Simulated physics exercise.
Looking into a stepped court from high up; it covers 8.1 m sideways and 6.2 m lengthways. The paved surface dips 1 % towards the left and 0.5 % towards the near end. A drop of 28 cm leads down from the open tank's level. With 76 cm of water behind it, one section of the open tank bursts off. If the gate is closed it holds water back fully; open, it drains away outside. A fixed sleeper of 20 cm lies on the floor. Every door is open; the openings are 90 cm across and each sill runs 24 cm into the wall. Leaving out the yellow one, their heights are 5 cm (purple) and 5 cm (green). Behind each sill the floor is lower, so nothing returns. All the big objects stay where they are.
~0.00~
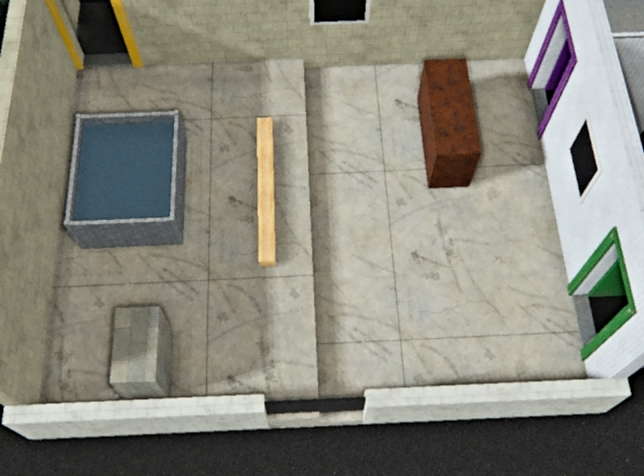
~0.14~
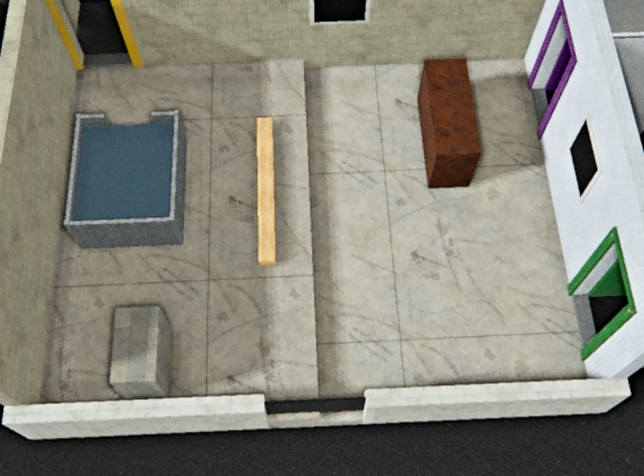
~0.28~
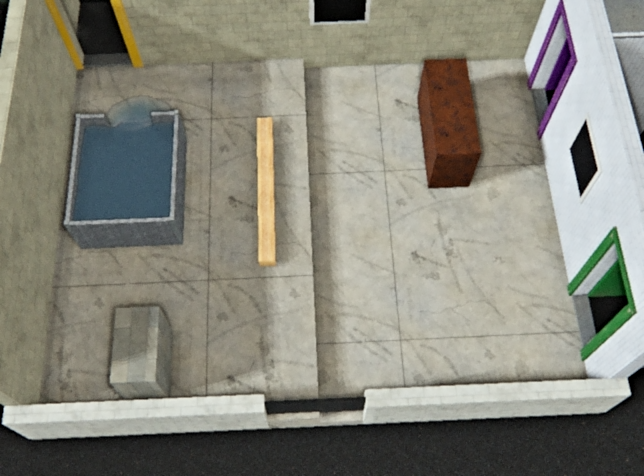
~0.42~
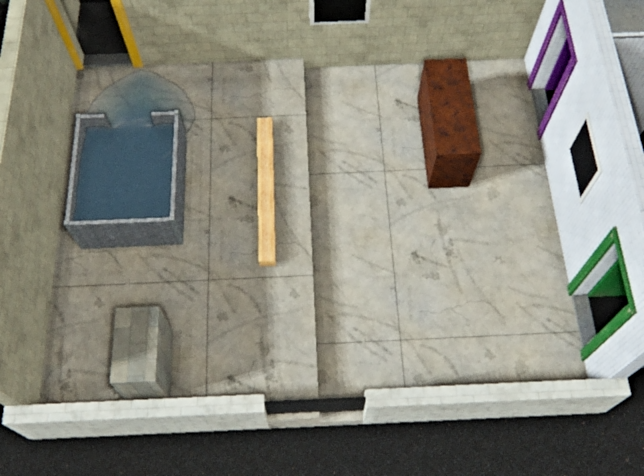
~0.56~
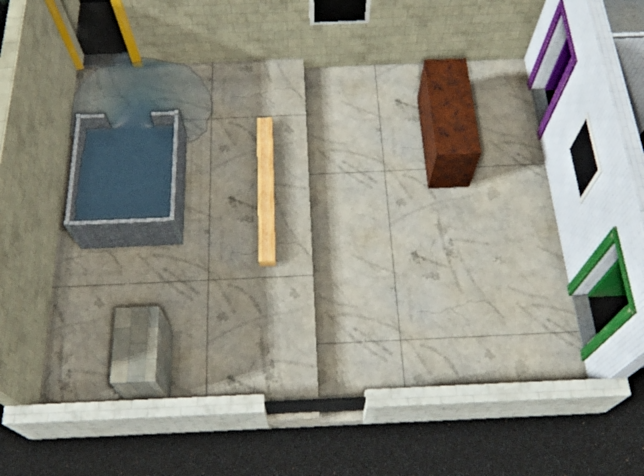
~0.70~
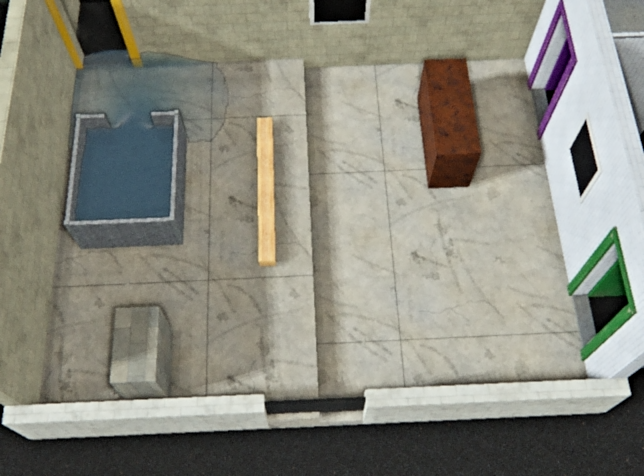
Water pours from a broken far side of the open tank and spreads to the yellow door.
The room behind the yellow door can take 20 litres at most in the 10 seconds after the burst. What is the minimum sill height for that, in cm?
About 33 cm.
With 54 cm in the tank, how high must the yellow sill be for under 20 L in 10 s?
Some 22 cm.
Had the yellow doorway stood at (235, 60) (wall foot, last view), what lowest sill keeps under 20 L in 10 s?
Roughly 10.0 cm.
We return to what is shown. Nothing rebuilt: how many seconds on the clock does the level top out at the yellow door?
Around 1.8 s.
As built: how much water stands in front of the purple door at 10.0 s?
Some 2.5 cm.
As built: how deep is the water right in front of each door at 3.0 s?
In cm: Purple 0, yellow 21, green 0.
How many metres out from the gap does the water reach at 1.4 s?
Some 3.4 m out.
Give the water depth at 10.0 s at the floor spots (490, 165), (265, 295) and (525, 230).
Roughly 3, 1 and 2 cm, in turn.
After 1.4 s water covers 10 % of the floor, deepest (38 cm) near (133, 136); 24 cm at the yellow door, 106 litres in over its 6 cm sill.
After 3.0 s water covers 25 % of the floor, deepest (24 cm) near (133, 136); 21 cm at the yellow door, 350 litres in over its 6 cm sill.
After 10.0 s water covers 75 % of the floor, deepest (10 cm) near (77, 79); 9 cm at the yellow door, 620 litres in over its 6 cm sill.
At the yellow door as built, the water arrived by 0.6 s and peaked near 32 cm at 1.8 s.
With a sill of 28 cm, 54 litres would have come in within the 10 s; with 38 cm, 6 litres. So under 20 litres takes about 33 cm.
